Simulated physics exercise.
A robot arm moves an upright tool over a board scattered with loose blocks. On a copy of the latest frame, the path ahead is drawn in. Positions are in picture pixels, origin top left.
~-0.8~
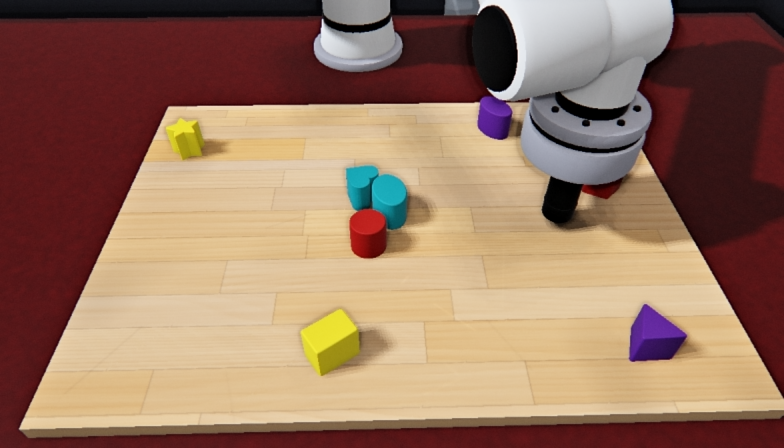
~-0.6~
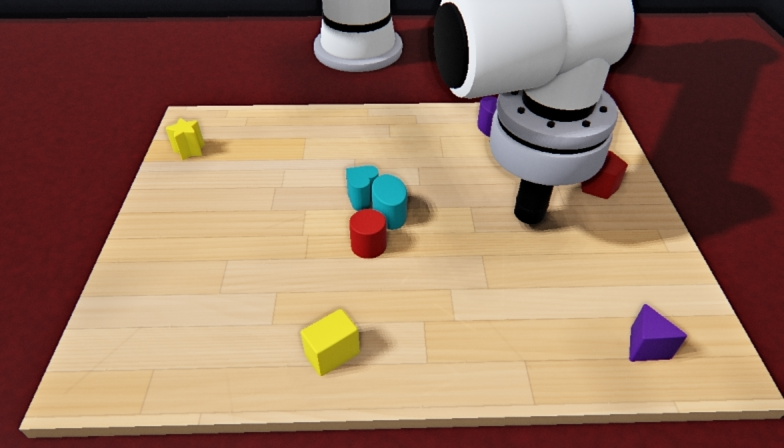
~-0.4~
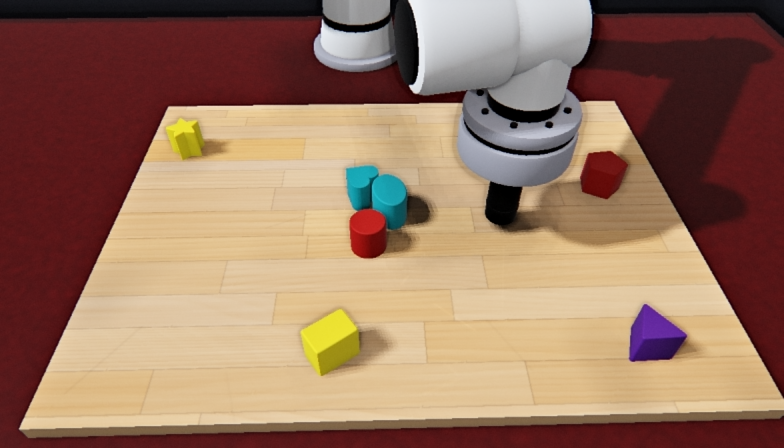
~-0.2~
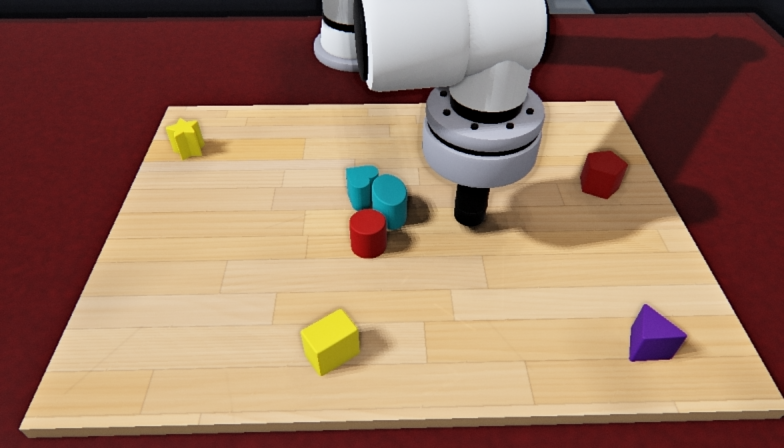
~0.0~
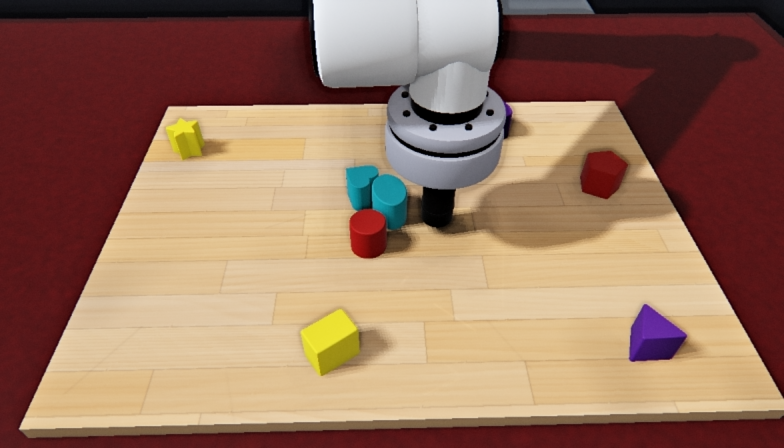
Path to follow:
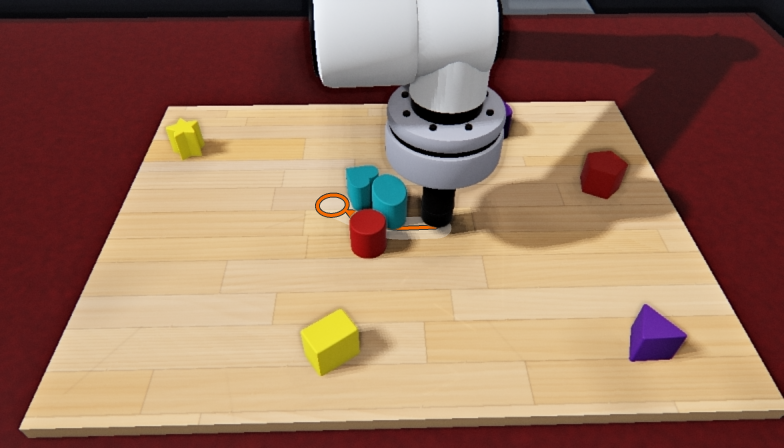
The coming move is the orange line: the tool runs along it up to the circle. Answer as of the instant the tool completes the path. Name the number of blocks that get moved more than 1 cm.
2 blocks.
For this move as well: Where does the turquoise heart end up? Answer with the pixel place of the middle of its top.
Somewhere near (343, 143).
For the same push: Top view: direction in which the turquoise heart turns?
Direction: Clockwise.
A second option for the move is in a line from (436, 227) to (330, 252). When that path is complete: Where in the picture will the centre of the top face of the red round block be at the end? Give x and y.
It comes to (299, 246).
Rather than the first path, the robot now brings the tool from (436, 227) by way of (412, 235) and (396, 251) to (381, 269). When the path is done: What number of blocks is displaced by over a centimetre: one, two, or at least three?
My answer is one.
The line goes from (436, 227) via (398, 228) and (363, 218), ending at (332, 205).
On the path given first. One third of the way, tool at (397, 219); turquoise heart at (355, 171); turquoise elliptical block at (376, 184), turned 30° clockwise.
Two thirds of the way, tool at (362, 209); turquoise heart at (344, 156), turned 30° clockwise; red round block at (361, 221); turquoise elliptical block at (354, 172), turned 70° clockwise.
At the end, tool at (331, 196); turquoise heart at (343, 143), turned 70° clockwise; red round block at (361, 221); turquoise elliptical block at (335, 160), turned 110° clockwise.
